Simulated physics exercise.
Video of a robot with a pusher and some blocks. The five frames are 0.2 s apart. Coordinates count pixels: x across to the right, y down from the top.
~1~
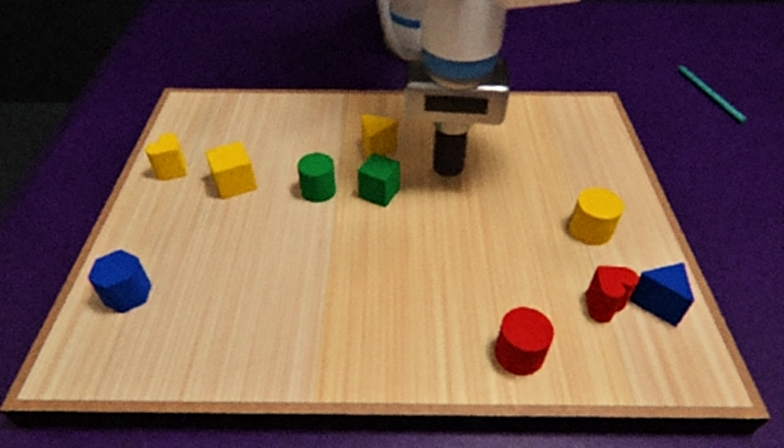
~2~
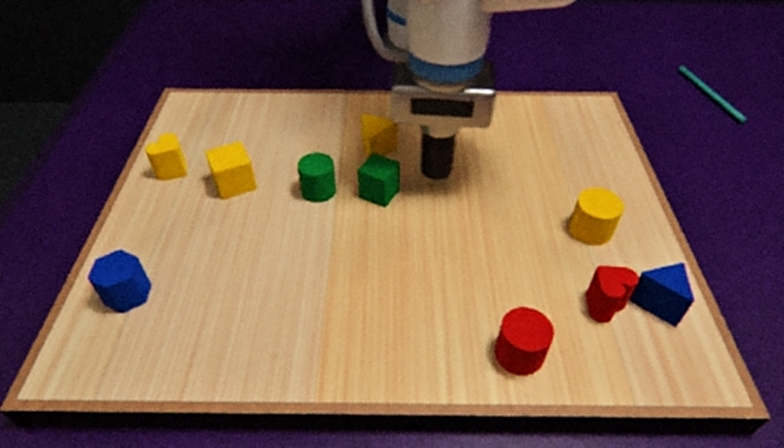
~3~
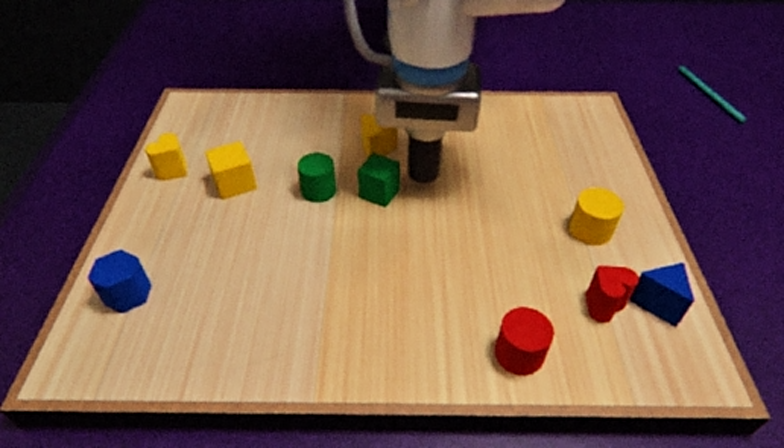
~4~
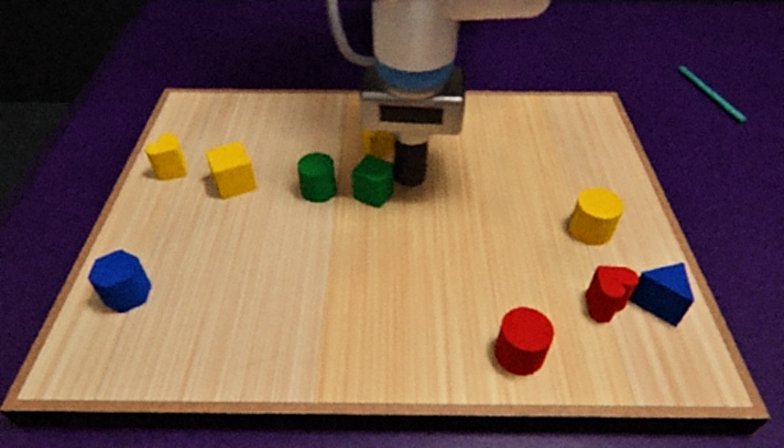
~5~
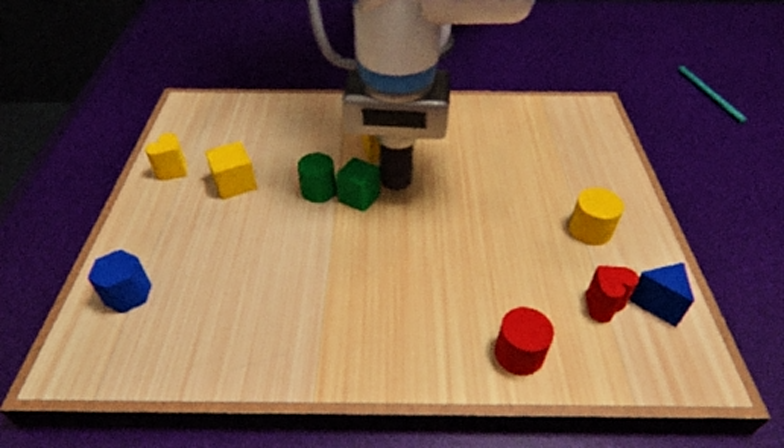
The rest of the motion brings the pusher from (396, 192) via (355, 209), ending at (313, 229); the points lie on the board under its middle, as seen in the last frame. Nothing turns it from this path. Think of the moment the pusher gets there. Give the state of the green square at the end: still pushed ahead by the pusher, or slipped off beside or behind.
Slipped loose.
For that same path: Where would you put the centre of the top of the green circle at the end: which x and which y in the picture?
It comes to (294, 162).
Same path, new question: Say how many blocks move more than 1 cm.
Two blocks move more than 1 cm.
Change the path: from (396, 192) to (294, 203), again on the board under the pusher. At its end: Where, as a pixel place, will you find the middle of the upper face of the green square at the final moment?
In the picture, it is at (273, 197).
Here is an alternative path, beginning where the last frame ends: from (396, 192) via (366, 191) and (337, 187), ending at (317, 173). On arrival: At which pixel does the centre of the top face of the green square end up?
Top centre: (314, 178).
On the path given first. One third of the way, pusher at (367, 191); green circle at (304, 163); green square at (327, 179).
Two thirds of the way, pusher at (339, 204); green circle at (294, 162); green square at (300, 184), turned 35° clockwise.
At the end, pusher at (312, 218); green circle at (294, 162); green square at (284, 187), turned 90° clockwise; yellow three-sided block unmoved.
